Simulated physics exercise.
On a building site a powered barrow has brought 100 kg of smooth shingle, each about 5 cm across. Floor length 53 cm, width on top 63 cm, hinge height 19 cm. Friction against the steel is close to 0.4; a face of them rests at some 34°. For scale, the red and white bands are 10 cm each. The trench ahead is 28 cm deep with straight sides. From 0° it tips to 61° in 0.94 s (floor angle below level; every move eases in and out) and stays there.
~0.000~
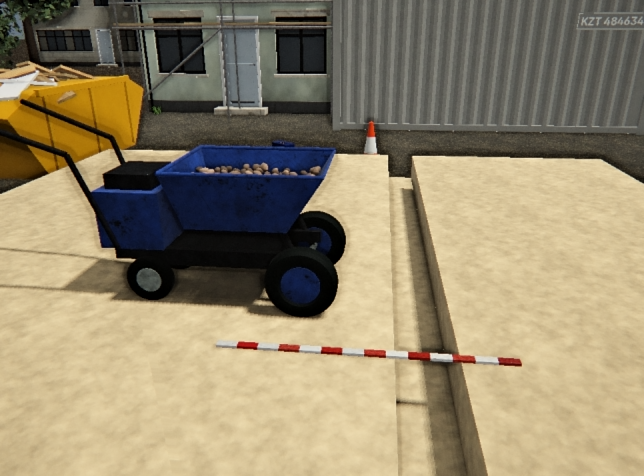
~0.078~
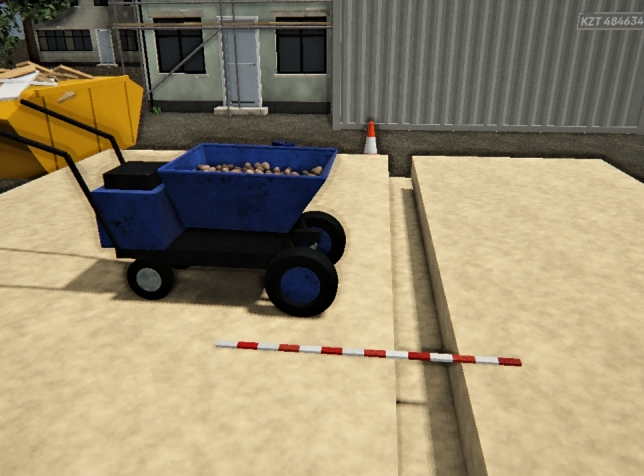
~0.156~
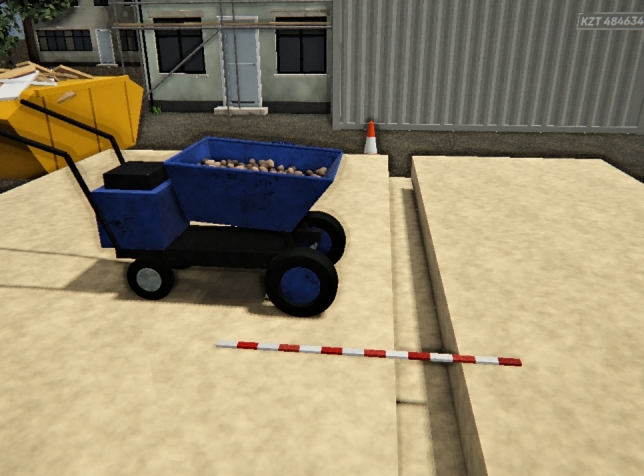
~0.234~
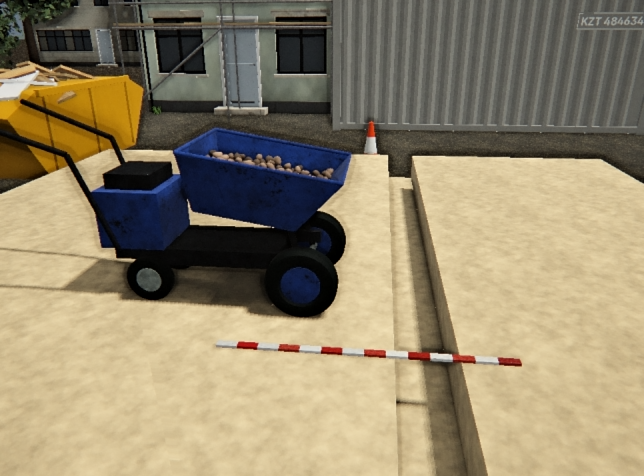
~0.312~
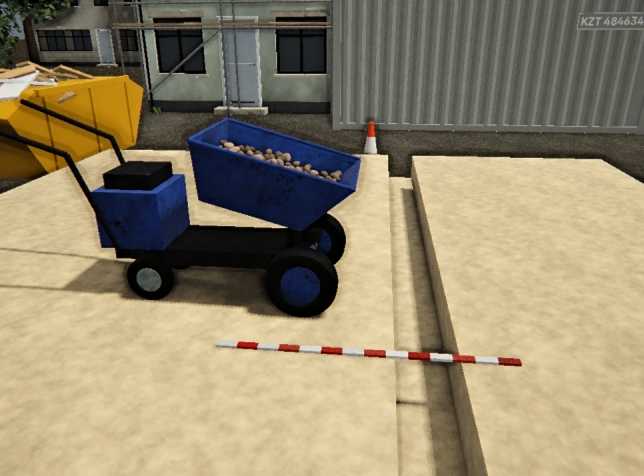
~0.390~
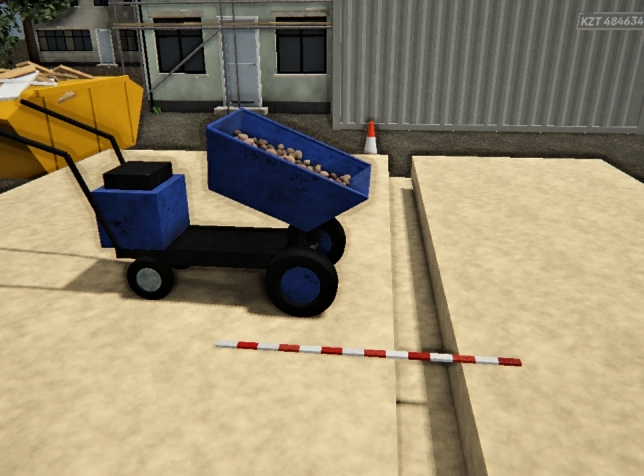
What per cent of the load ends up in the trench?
About 41 per cent.
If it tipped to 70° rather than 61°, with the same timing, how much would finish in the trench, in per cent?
Then about 45 per cent.
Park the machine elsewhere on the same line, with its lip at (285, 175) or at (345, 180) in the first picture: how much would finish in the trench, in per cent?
Near 65 per cent from the first place, 25 from the second.
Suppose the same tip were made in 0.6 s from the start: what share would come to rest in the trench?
In that case some 35 per cent.
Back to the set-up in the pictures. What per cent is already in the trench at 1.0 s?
About 15 per cent by then.
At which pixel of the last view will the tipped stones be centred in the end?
Near (439, 324).
After 0.7 s the floor is at 51°; 100 % in the tray; the foremost stones are at (384, 223).
After 1.0 s the floor is at 61°; 85 % in the tray, 13 % in the trench, 2 % past the trench; the foremost stones are at (456, 266).
After 1.4 s the floor is at 61°; 50 % in the tray, 17 % in the trench, 33 % past the trench; the foremost stones are at (554, 304).
After 3.3 s the floor is at 61°; 24 % in the tray, 41 % in the trench, 34 % past the trench; the foremost stones are past the picture's edge.
